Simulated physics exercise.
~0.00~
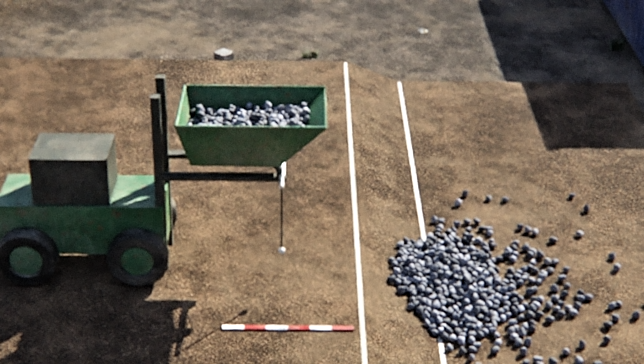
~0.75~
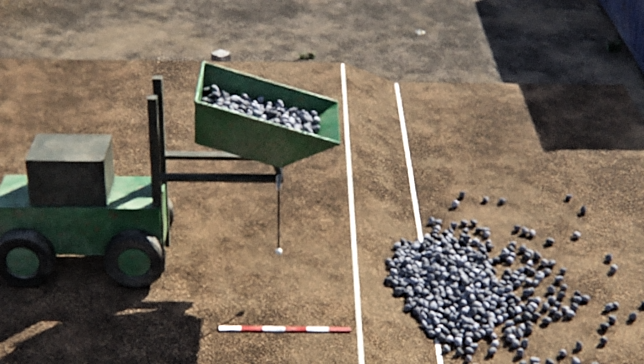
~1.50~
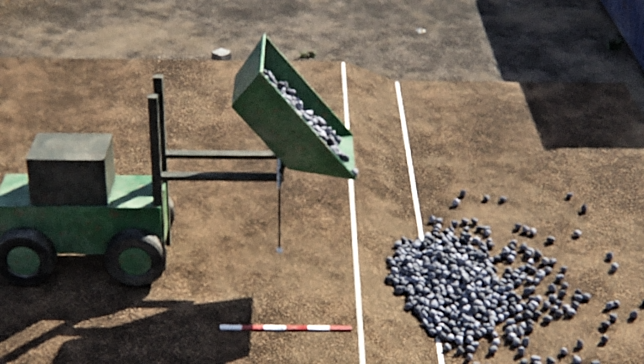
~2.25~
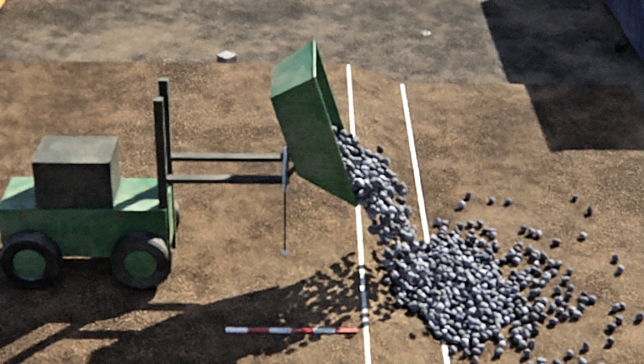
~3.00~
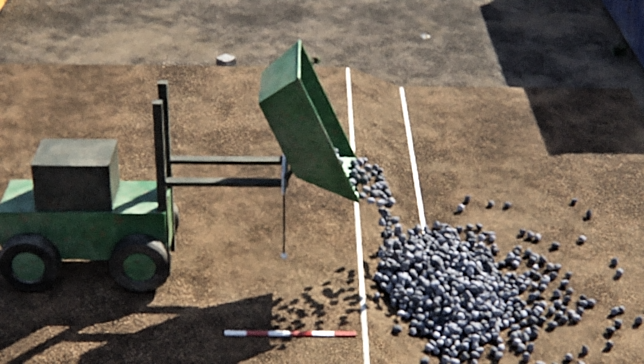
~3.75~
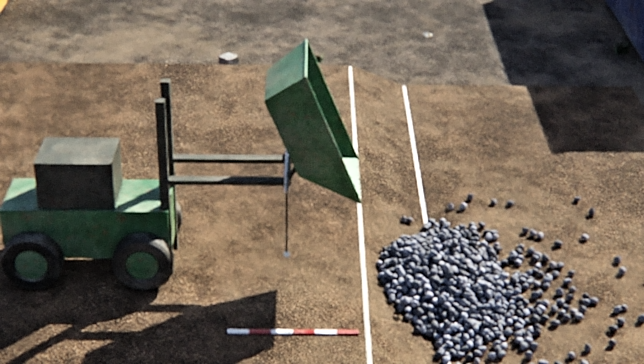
On bare brown ground, a green truck tips its skip, emptying dark stones onto a pile.
